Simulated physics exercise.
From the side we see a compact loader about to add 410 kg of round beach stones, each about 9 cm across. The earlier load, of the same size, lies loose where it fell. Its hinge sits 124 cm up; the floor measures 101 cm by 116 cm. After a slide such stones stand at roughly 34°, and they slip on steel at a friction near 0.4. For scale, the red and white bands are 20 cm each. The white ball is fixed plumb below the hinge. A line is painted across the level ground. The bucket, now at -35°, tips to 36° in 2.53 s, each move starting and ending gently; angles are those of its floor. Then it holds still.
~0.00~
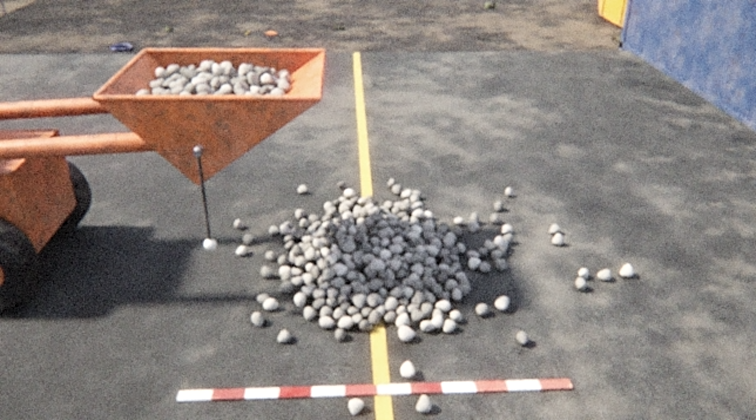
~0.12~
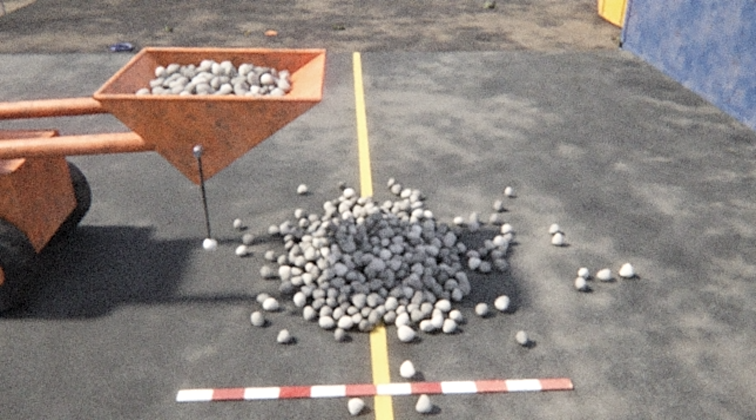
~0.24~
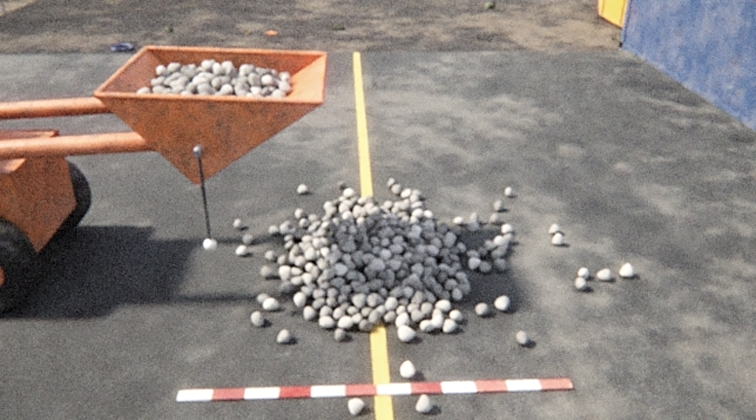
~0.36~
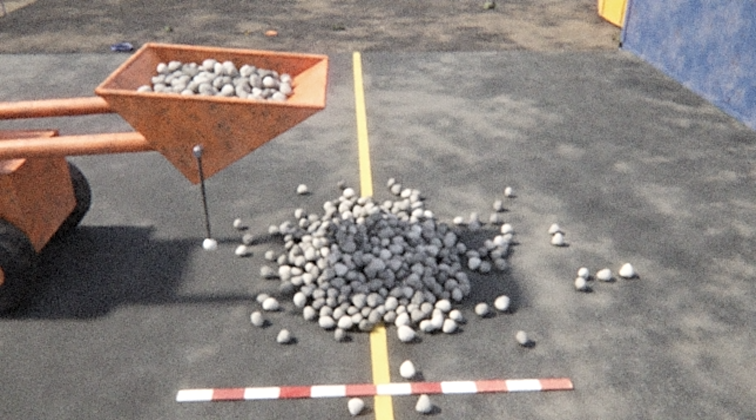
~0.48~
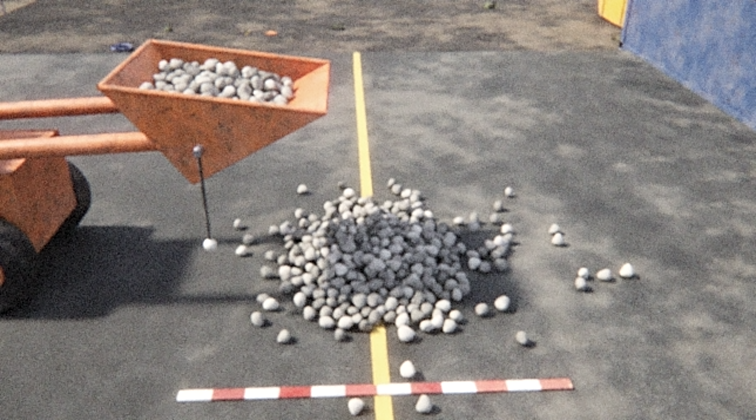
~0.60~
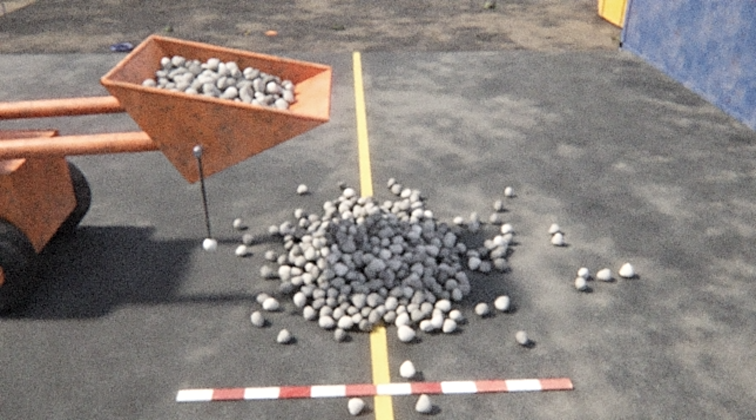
At the start, an orange loader on the left holds a bucket of round grey stones, level and still, beside a loose pile lying across a yellow line. The bucket then slowly tilts, its right lip dipping slightly, while the stones inside shift only a little and the pile stays unchanged.
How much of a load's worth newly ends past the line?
Roughly 41 per cent of a load more.
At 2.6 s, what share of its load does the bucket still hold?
Roughly 15 per cent is still inside.
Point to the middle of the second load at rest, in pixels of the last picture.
Around (360, 245).
After 1.9 s the floor is at 25°; in per cent of one load, 93 in the bucket, 51 short of the line, 56 past the line; the foremost stones are at (562, 244).
After 2.6 s the floor is at 36°; in per cent of one load, 14 in the bucket, 107 short of the line, 79 past the line; the foremost stones are at (562, 244).
After 3.0 s the floor is at 36°; in per cent of one load, 0 in the bucket, 107 short of the line, 93 past the line; the foremost stones are at (562, 244).
After 5.8 s the floor is at 36°; in per cent of one load, 0 in the bucket, 103 short of the line, 97 past the line; the foremost stones are at (562, 244). Net gain past the line, 41.
